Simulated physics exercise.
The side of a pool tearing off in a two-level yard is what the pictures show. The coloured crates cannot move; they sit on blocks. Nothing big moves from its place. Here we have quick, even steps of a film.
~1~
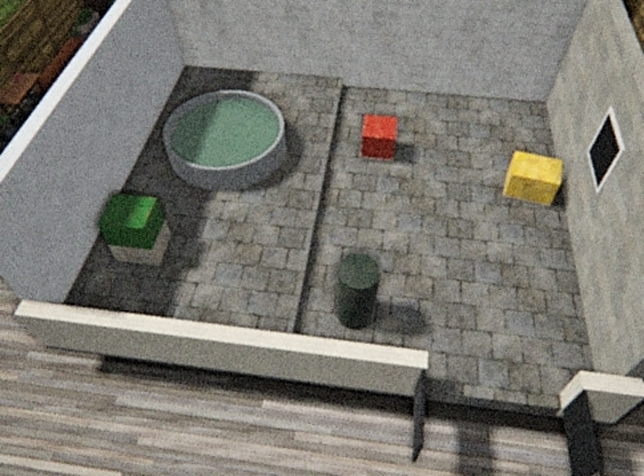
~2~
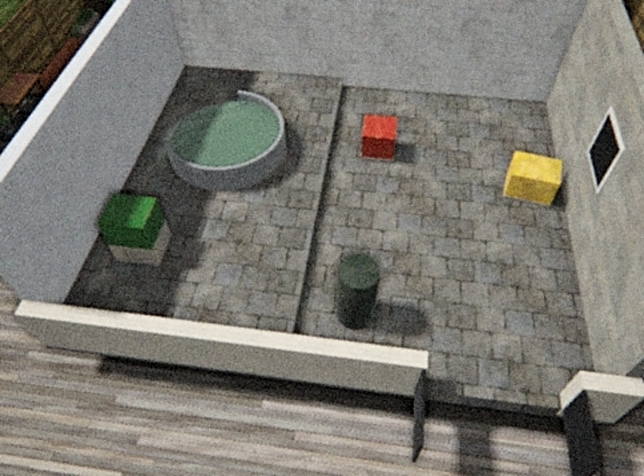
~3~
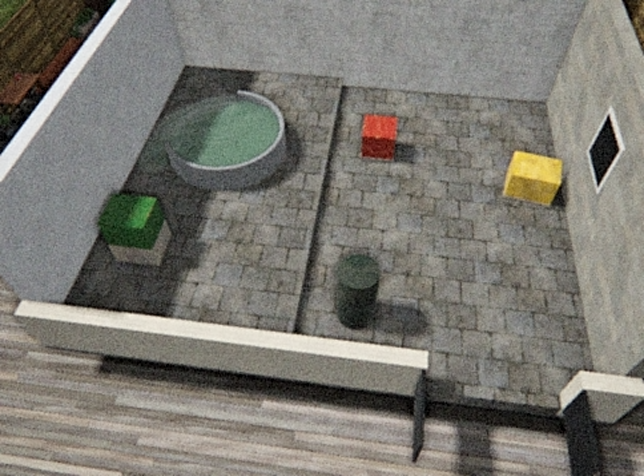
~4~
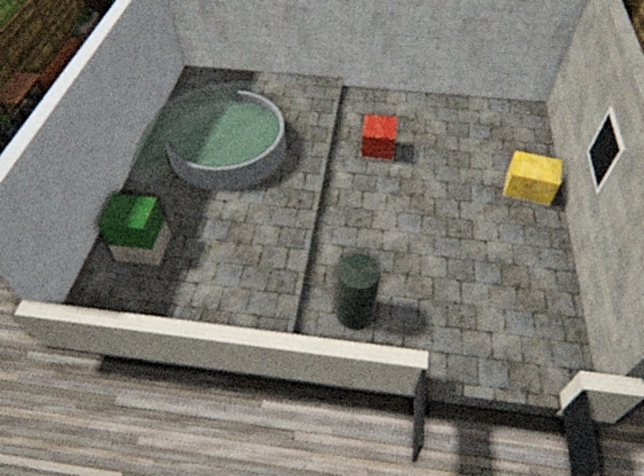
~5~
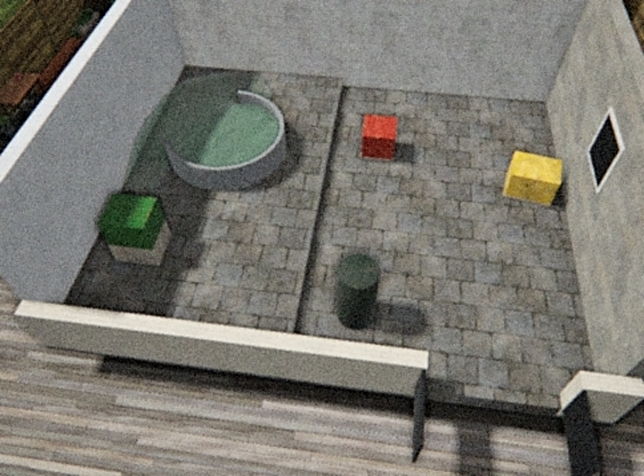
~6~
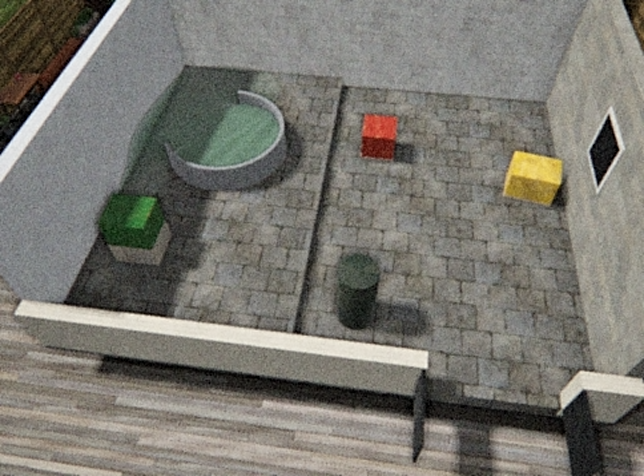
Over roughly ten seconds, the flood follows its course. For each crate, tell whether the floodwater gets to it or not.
Outcome: Green crate: Safe, yellow crate: Not safe, red crate: Not safe.
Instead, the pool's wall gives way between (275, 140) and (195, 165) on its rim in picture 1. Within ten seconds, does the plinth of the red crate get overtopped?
The red crate is not overtopped.
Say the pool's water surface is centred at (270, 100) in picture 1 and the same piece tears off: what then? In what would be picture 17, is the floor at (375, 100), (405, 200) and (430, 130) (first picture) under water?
Submerged, untouched, untouched.
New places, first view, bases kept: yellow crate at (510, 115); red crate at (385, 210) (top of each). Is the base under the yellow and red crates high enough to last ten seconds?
Put simply, the yellow one is flooded and the red one is never reached.
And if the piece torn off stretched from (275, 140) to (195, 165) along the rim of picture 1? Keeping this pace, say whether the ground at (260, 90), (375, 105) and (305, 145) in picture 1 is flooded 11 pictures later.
Taking them in turn, I get left untouched, then left untouched, then left untouched.
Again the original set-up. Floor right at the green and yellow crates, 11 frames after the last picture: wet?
Looking at green, I'd say the flood got there, and at yellow, the flood is elsewhere.
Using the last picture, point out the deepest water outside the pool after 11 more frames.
Around (182, 72).
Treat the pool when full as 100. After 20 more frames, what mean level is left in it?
That comes to about 24 per cent.
A moment on, water covers 10 % of the floor; the green crate water round its plinth, the yellow crate not reached, the red crate not reached.
Next, water covers 20 % of the floor; the green crate water round its plinth, the yellow crate not reached, the red crate not reached.
Then, water covers 35 % of the floor; the green crate water round its plinth, the yellow crate not reached, the red crate water round its plinth.
Later, water covers 65 % of the floor; the green crate water round its plinth, the yellow crate water round its plinth, the red crate water round its plinth.
In the end, water covers 85 % of the floor; the green crate stayed above the water, the yellow crate was topped, the red crate was topped.
